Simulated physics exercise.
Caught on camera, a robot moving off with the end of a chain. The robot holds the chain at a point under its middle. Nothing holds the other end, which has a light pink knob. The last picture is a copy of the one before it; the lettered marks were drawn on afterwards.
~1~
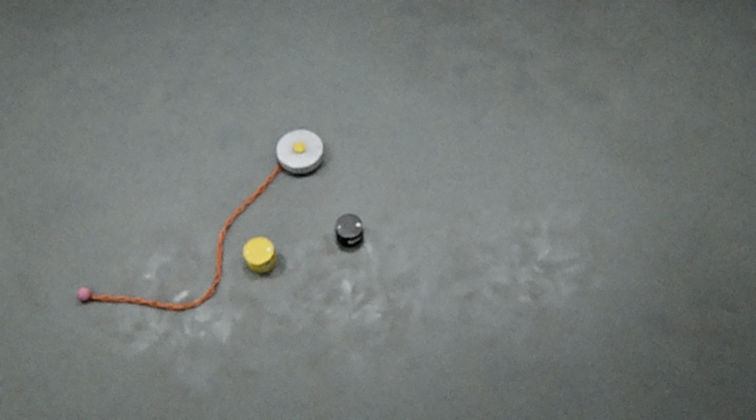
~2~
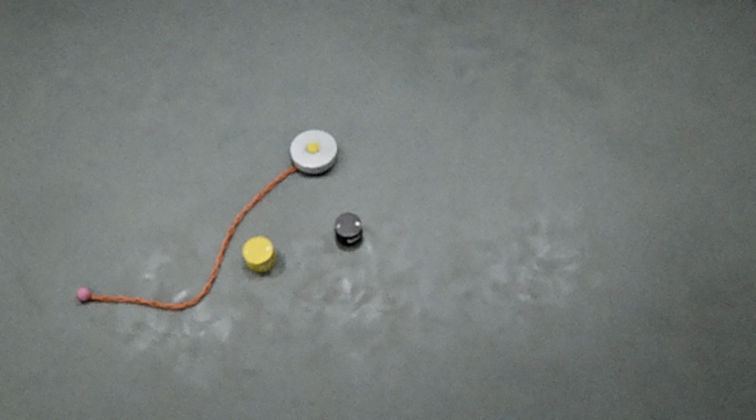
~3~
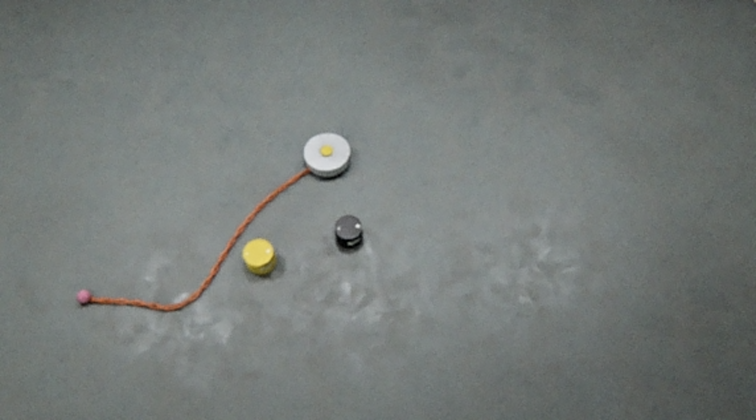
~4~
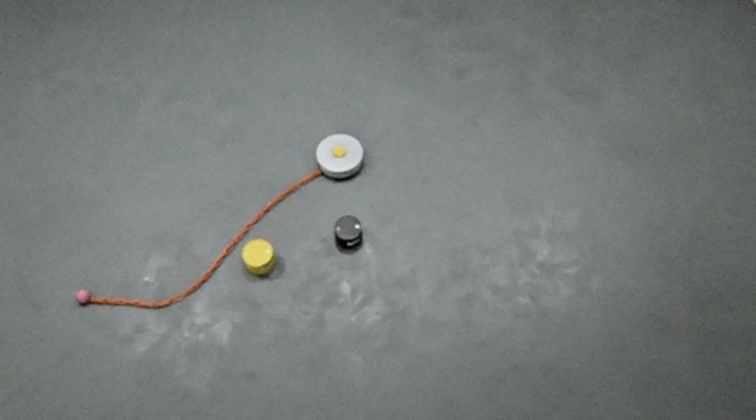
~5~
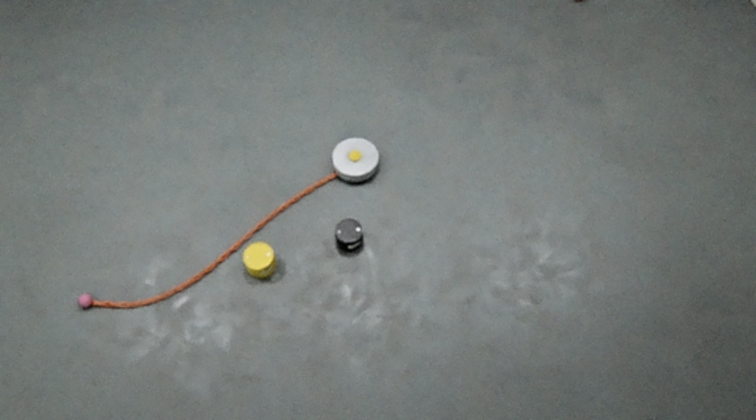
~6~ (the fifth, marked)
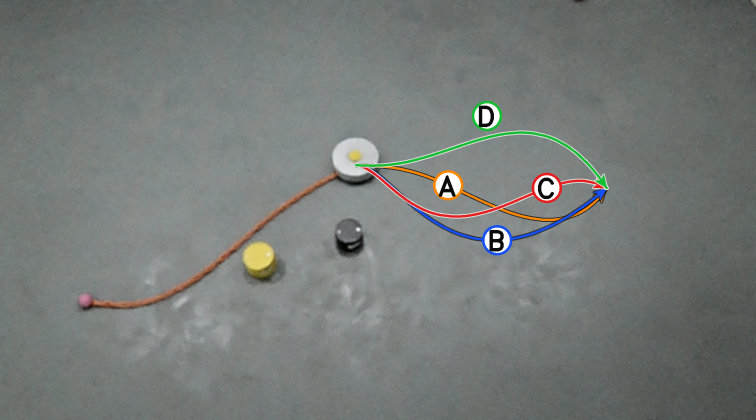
A round white robot with a yellow dot on top slid a short way to the right, pulling an orange cord straighter, while its pink-tipped end and the yellow and black tubs stayed put.
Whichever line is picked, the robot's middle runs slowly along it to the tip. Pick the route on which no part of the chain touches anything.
Take D.
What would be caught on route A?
It meets the black tub.
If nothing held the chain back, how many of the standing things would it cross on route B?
In all, two.
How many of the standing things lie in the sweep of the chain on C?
Two.
On the marked copy, A from (356, 165) via (485, 202) to (606, 189); B from (356, 165) via (479, 239) to (607, 188); C from (356, 165) via (475, 215) to (607, 188); D from (356, 165) via (492, 136) to (607, 188).
Taking D. A third of the way, robot (456, 143), middle of the chain (326, 203), free end (186, 267).
Two thirds of the way, robot (556, 134), middle of the chain (420, 170), free end (287, 220).
When it is over, robot (610, 184), middle of the chain (460, 171), free end (324, 204); nothing has been touched.
As for the rest, A meets the black tub; B meets the yellow tub and black tub; C meets the yellow tub and black tub.
